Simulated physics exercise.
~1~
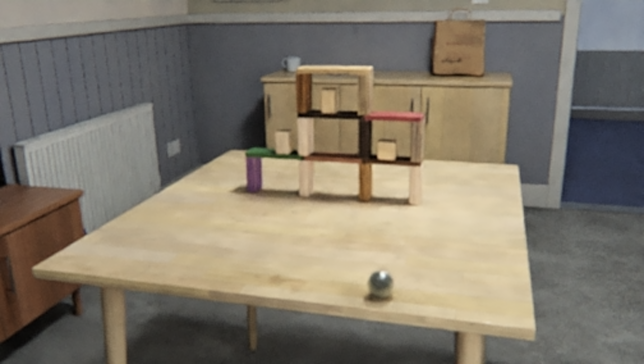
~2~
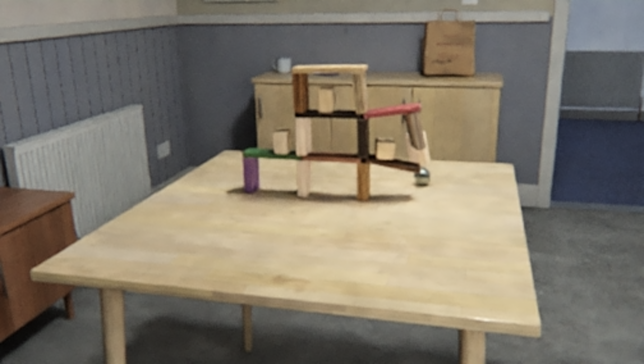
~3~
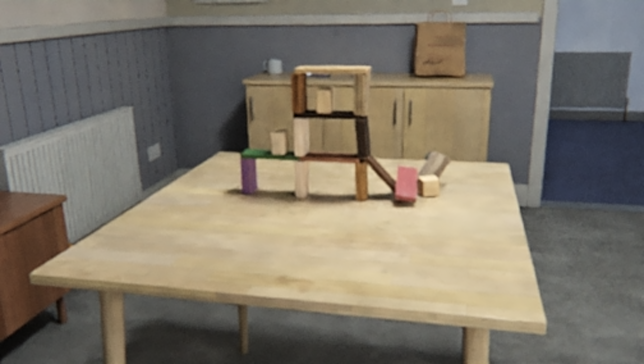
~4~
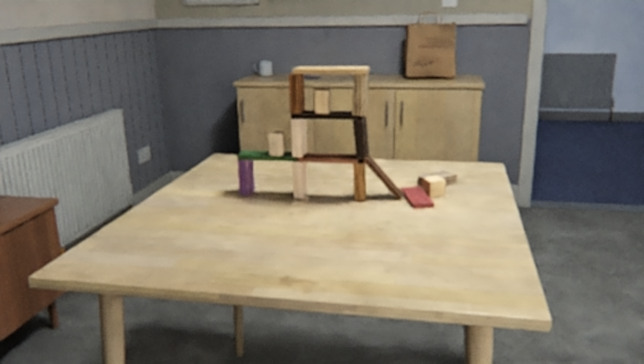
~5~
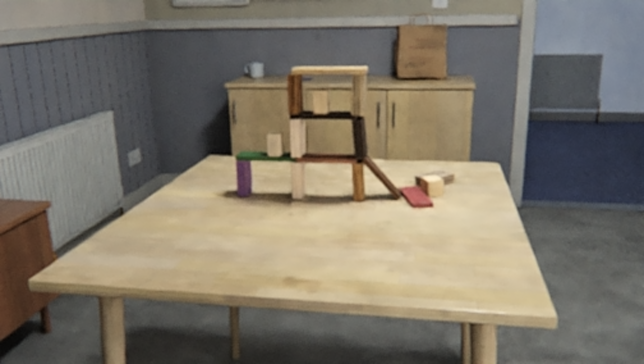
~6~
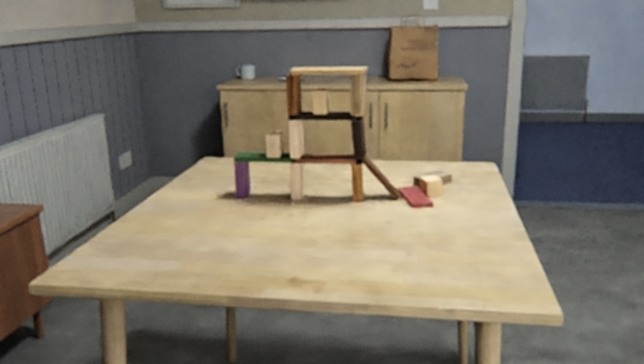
A pale wooden table fills a grey-panelled room, seen from slightly above its near edge, with a radiator at left and a low cupboard behind. Towards the far side stands an open structure of wooden blocks, with a purple post and green plank at left and a red plank at right. A steel ball near the front edge rolls away across the table and strikes the right-hand post, which leans as the red plank tilts. The right section collapses, the red plank dropping to the tabletop beside scattered blocks. The taller middle and the green plank remain standing.
